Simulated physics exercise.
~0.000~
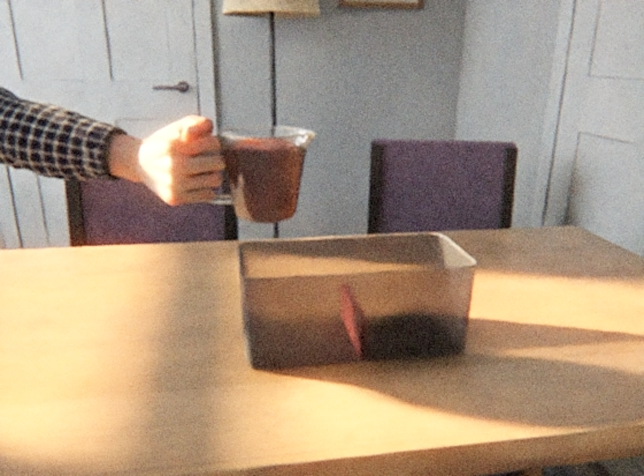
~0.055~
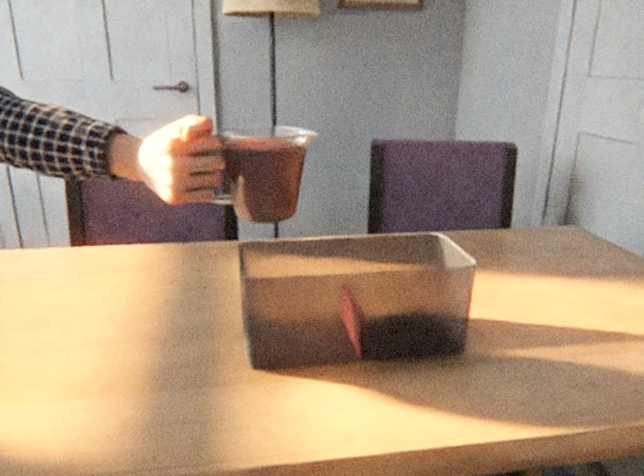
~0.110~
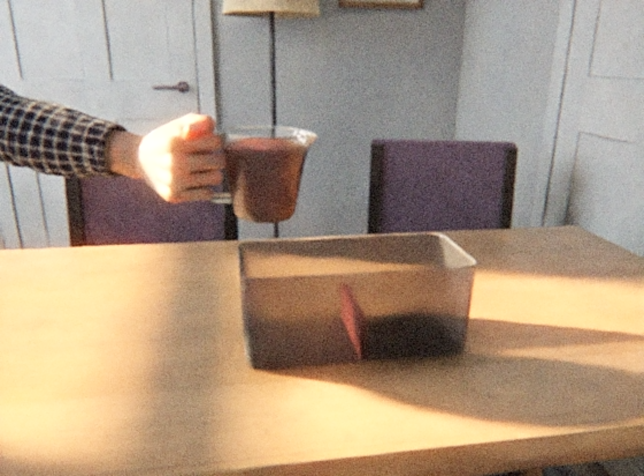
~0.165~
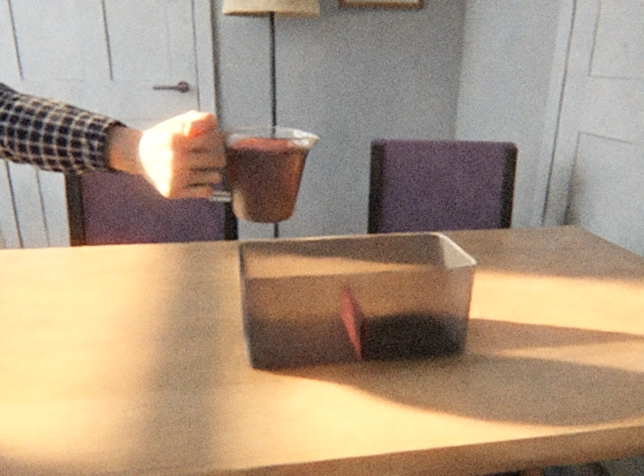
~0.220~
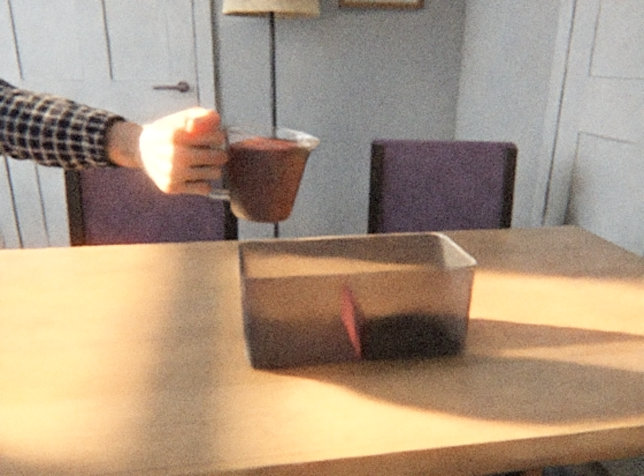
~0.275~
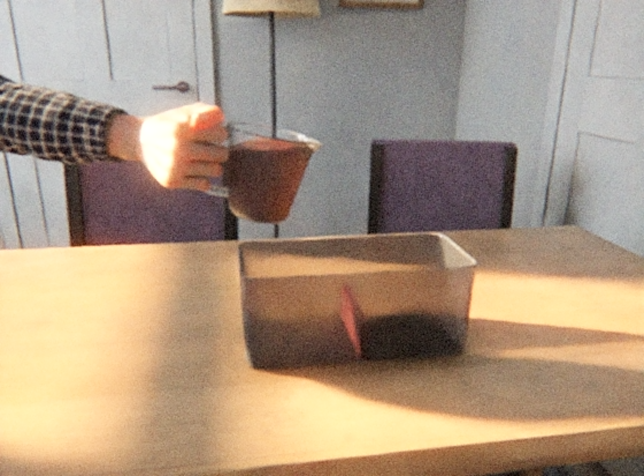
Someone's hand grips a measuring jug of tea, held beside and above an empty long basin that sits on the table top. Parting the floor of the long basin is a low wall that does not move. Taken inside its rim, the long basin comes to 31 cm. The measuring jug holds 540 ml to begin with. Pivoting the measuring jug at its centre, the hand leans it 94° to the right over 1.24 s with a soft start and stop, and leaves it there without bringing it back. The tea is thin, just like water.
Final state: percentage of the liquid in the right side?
Approximately 76 %.
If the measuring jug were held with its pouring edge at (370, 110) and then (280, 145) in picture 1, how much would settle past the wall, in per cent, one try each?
It comes to 95 per cent, and then 0 per cent.
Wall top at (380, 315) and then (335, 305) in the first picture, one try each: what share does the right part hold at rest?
I'd put it at about 25 per cent for the first and about 95 per cent for the second.
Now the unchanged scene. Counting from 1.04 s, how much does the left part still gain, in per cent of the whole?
Around 18 in a hundred.
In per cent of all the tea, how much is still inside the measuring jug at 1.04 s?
Close to 26 percent of the total.
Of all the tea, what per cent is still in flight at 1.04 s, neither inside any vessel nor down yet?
I'd say some 14 per cent is in the air.
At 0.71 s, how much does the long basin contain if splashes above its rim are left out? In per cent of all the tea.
Around 7%.
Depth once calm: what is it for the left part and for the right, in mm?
The left ends up at roughly 6 mm, with the right at roughly 22 mm.
Then, 0.71 s in, the tilt is 58° and 77 per cent is still to pour, 1 is left of the wall and 6 right of it.
Then, 1.04 s in, the tilt is 88° and 27 per cent is still to pour, 6 is left of the wall and 53 right of it.
Then, 1.37 s in, the tilt is 94° and 2 per cent is still to pour, 20 is left of the wall and 76 right of it.
Then, 1.74 s in, the tilt is 94° and 0 per cent is still to pour, 23 is left of the wall and 76 right of it.
Finally, 23 per cent lies left of the wall, 76 right of it and 1 outside.
